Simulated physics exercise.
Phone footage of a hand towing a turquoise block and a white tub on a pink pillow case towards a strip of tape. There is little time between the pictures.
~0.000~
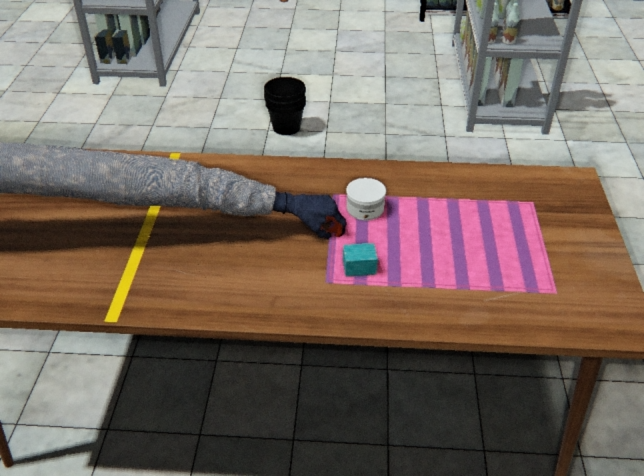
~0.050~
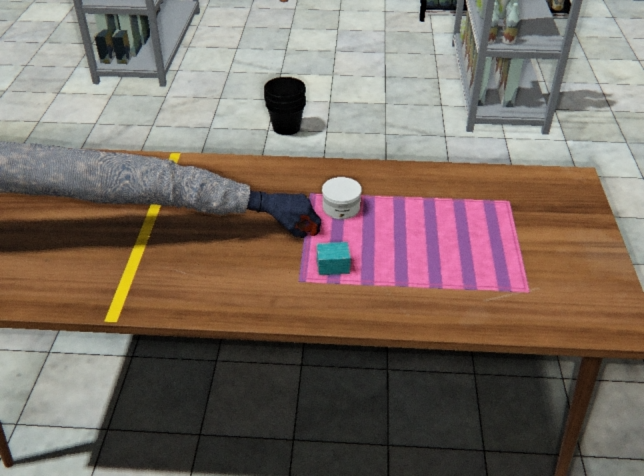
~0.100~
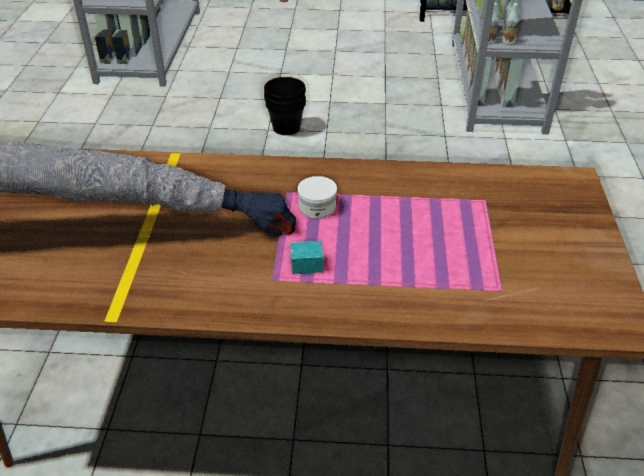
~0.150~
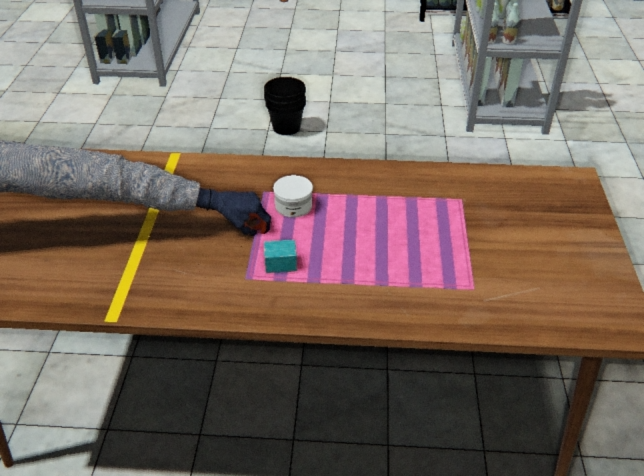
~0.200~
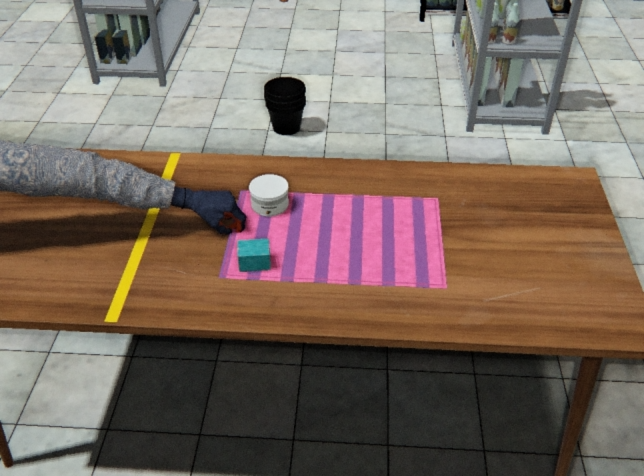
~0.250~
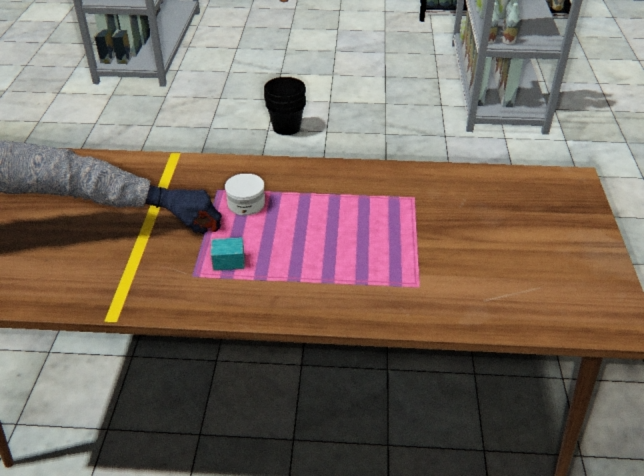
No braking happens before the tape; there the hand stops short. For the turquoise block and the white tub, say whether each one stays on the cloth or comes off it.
Here is how it goes: The turquoise block comes off it; the white tub comes off it.
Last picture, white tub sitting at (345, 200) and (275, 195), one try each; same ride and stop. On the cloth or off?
It doesn't budge off in the first try and slips off the end in the second.
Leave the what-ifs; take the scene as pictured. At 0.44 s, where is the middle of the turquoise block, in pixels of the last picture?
By then you'd find it at pixel (133, 250).
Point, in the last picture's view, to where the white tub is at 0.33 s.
At about (207, 193).
After 0.33 s, hem short of the tape; turquoise block on the cloth near (186, 252); white tub on the cloth near (207, 193).
After 0.44 s, hem at the tape; turquoise block ahead of the hem near (133, 250); white tub ahead of the hem near (159, 191).
At rest, hem at the tape; turquoise block ahead of the hem near (60, 248); white tub ahead of the hem near (93, 190). The turquoise block shoots off the front and the white tub slides clear of the cloth.
